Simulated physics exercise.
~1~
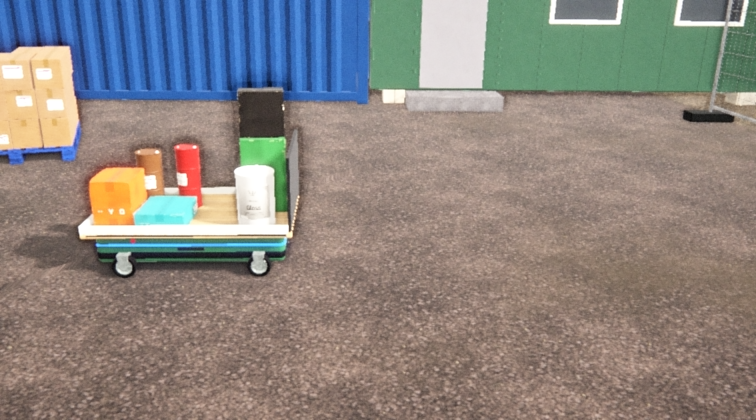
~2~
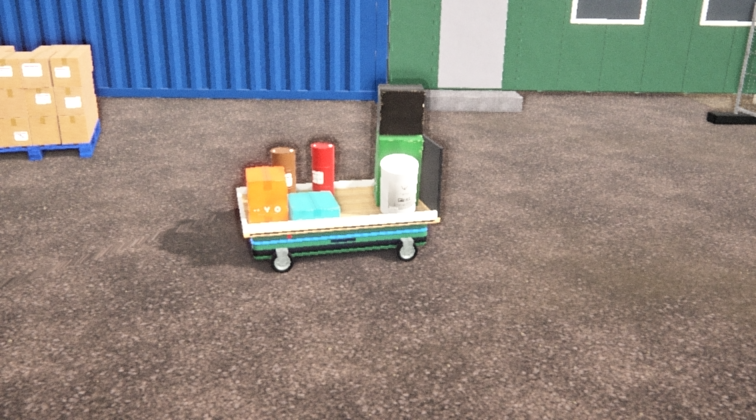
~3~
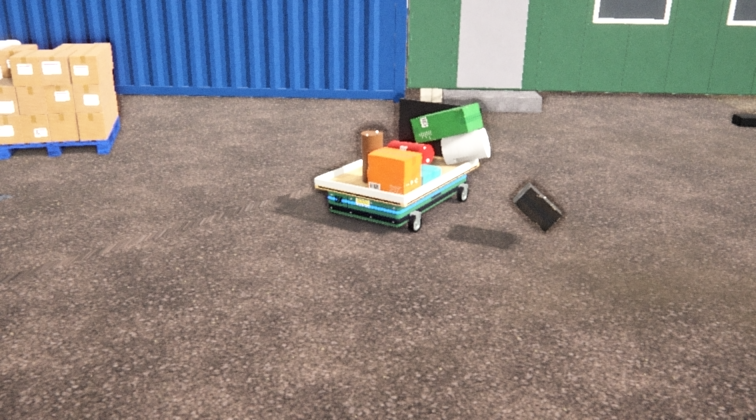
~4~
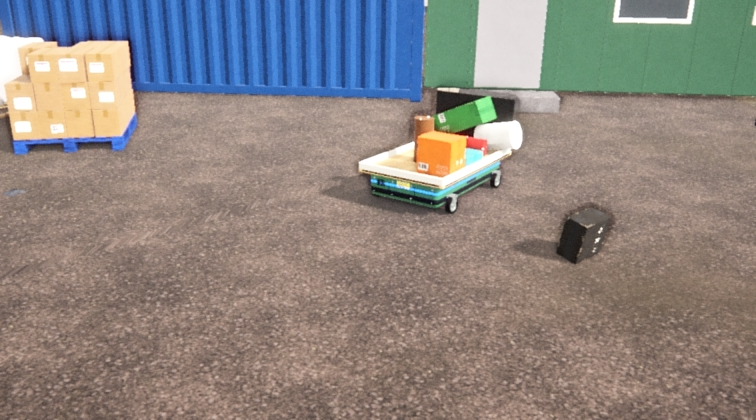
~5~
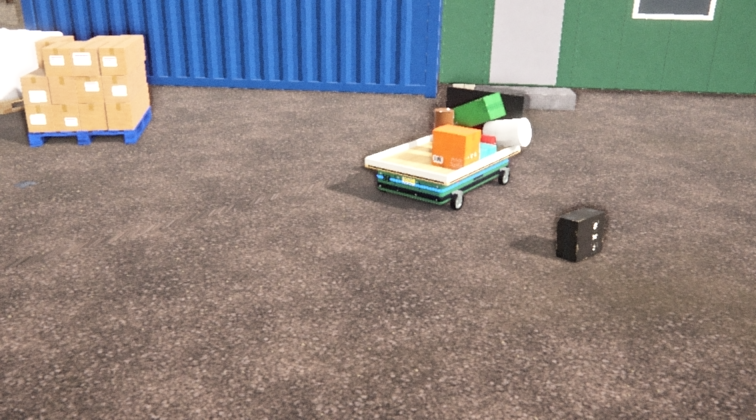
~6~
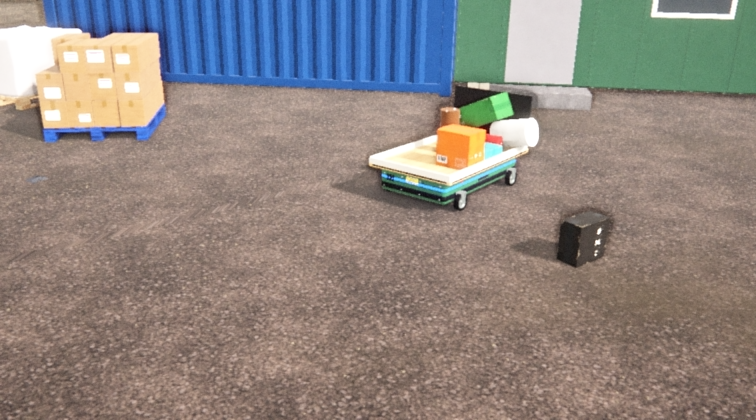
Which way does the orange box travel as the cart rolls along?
The orange box moves to the right, staying upright on the cart.
A loaded cart rolls right and turns away, toppling several items and dropping a black box.
